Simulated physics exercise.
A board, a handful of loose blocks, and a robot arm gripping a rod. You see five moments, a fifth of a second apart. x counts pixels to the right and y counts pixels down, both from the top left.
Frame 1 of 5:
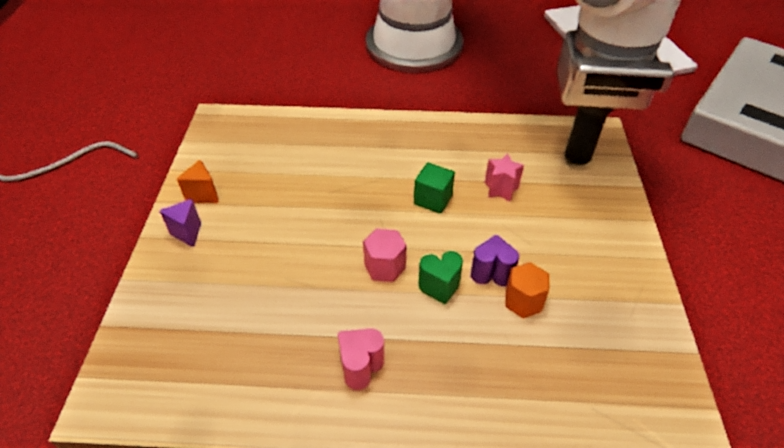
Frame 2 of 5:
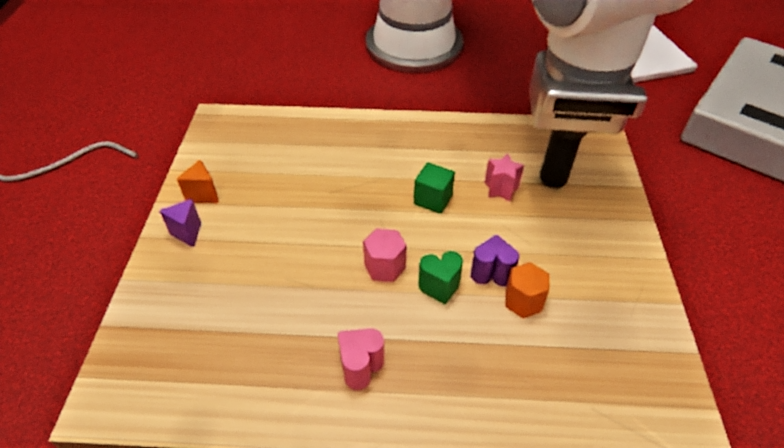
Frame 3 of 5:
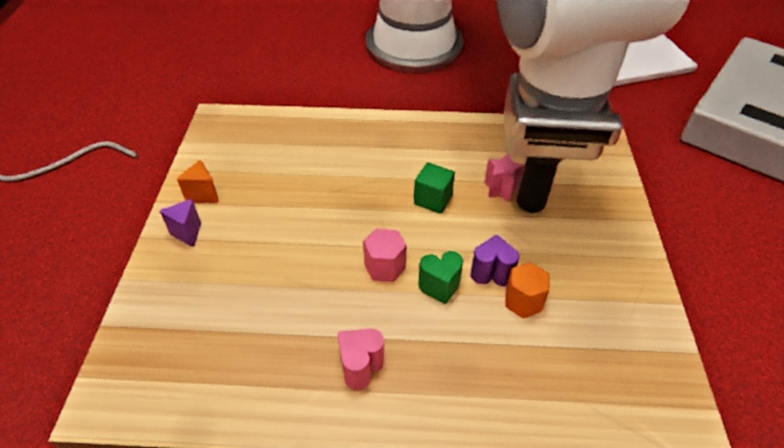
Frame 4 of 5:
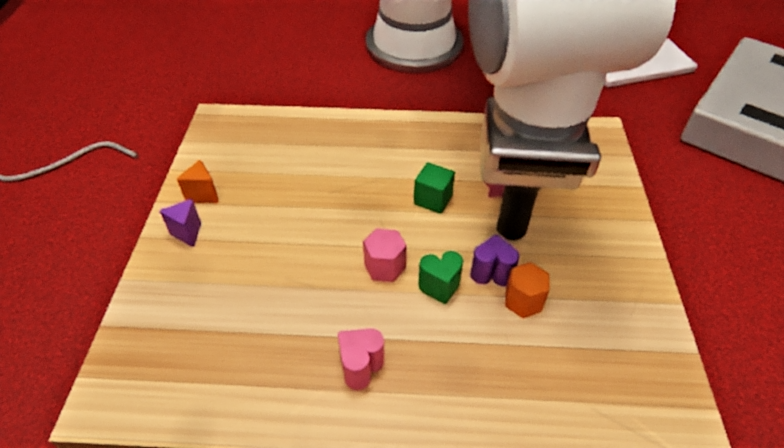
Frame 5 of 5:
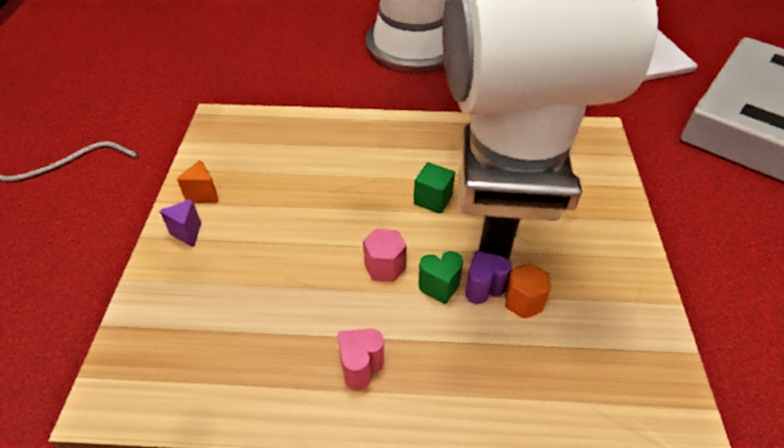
On a wooden board, a robot arm moves its black rod down-left and nudges the purple heart-shaped block.
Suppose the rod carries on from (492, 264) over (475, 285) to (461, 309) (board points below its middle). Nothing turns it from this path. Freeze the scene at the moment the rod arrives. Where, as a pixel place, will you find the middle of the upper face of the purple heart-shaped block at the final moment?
It is at (464, 318).
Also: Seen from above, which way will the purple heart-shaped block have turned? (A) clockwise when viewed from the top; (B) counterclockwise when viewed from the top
My pick is B.
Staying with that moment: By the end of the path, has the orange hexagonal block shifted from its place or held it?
The answer is that it remains undisturbed.
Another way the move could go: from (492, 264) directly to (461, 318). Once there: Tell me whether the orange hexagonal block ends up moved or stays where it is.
Still in place.
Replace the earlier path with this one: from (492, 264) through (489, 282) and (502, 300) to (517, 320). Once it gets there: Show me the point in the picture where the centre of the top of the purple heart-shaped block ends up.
I expect it at (484, 297).
What follows on the original path. Halfway along, rod (476, 278); purple heart-shaped block (475, 290), turned 15° anticlockwise.
At the end, rod (463, 303); green heart-shaped block (434, 267), turned 15° clockwise; purple heart-shaped block (464, 318), turned 20° anticlockwise; orange hexagonal block unmoved.
